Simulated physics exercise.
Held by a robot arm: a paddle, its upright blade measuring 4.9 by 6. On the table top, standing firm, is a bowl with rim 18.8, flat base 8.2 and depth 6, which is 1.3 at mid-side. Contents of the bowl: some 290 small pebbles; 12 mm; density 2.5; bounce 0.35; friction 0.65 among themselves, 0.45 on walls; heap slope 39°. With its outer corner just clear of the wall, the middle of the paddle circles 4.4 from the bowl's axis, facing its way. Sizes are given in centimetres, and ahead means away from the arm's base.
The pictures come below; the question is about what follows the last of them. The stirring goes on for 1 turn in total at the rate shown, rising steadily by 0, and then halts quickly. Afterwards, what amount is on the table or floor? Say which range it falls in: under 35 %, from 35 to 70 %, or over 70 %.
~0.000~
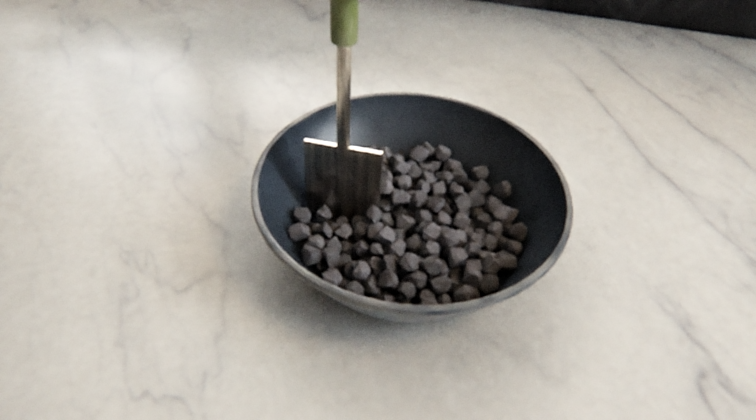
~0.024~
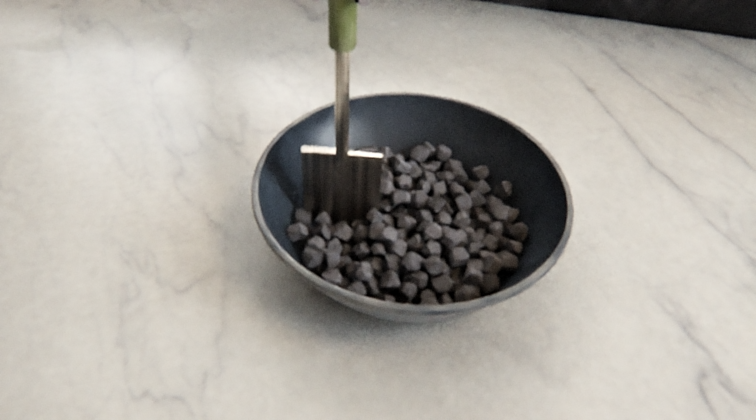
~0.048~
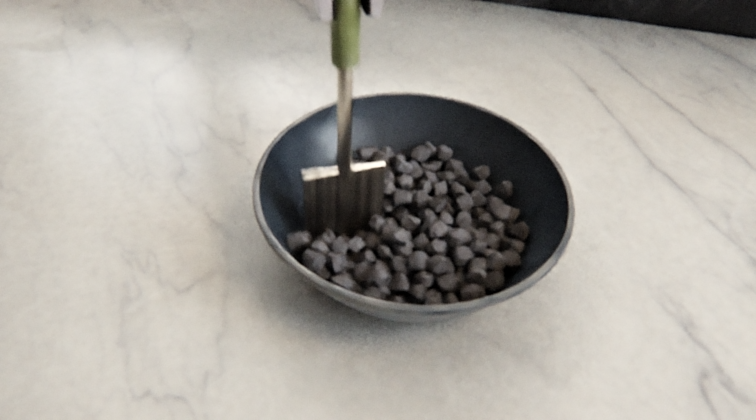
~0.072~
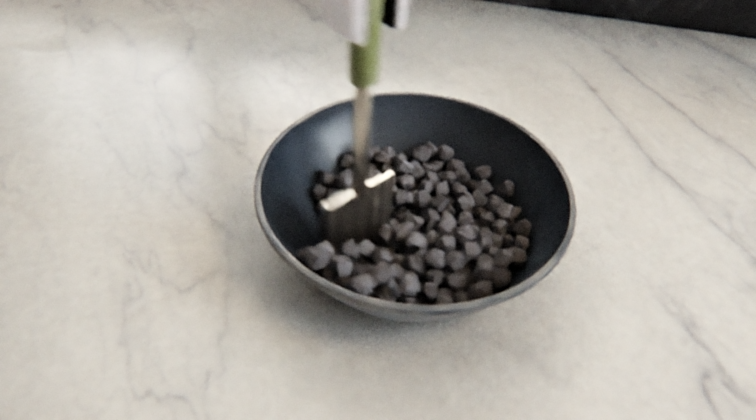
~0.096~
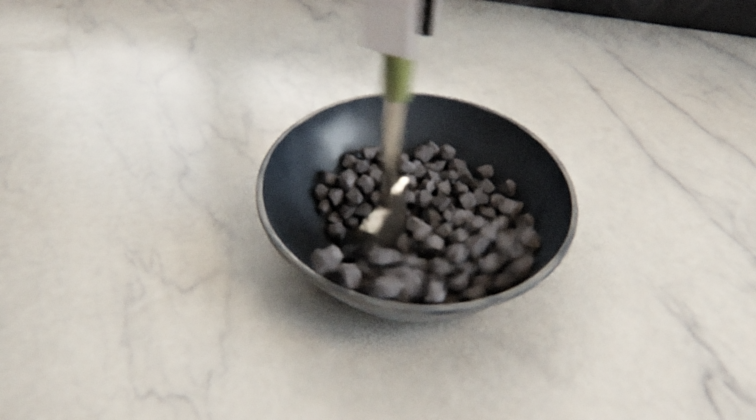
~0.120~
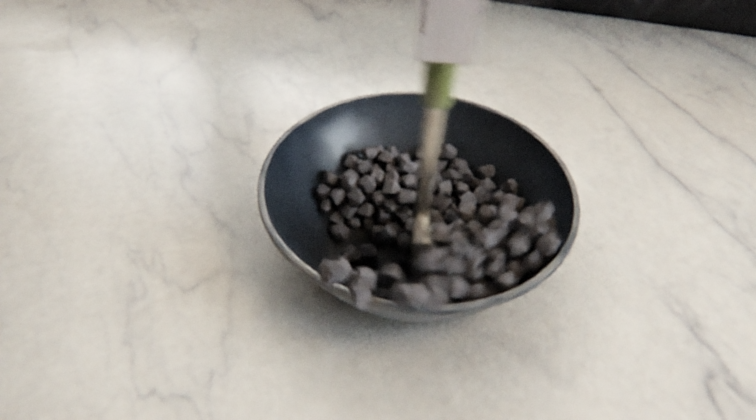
It falls from 35 to 70 %.
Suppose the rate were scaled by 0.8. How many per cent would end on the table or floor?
It would come to around 30 percent.
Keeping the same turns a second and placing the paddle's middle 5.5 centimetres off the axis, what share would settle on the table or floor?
In that case some 20 %.
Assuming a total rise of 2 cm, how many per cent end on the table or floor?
My guess is close to 25 per cent.
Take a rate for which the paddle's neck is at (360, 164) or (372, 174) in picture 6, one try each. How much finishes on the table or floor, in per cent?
Some 15 and 20 per cent.
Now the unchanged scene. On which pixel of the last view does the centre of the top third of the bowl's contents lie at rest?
Estimated centre: (358, 270).
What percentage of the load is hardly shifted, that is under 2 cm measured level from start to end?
Roughly 5 per cent.
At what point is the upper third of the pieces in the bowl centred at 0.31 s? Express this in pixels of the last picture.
Near pixel (368, 116).
By 0.21 s, 196° round, highest piece 10 above the table; 253 in the bowl, 33 in flight or on the tool.
By 0.31 s, 292° round, highest piece 11 above the table; 211 in the bowl, 23 on the table or floor, 52 in flight or on the tool.
By 0.56 s, 0° round, highest piece 6 above the table; 165 in the bowl, 120 on the table or floor, 1 in flight or on the tool.
By 1.26 s, 0° round, highest piece 6 above the table; 165 in the bowl, 121 on the table or floor.
Final count, 165 in the bowl, 121 on the table or floor. That is 42 % on the table or floor.
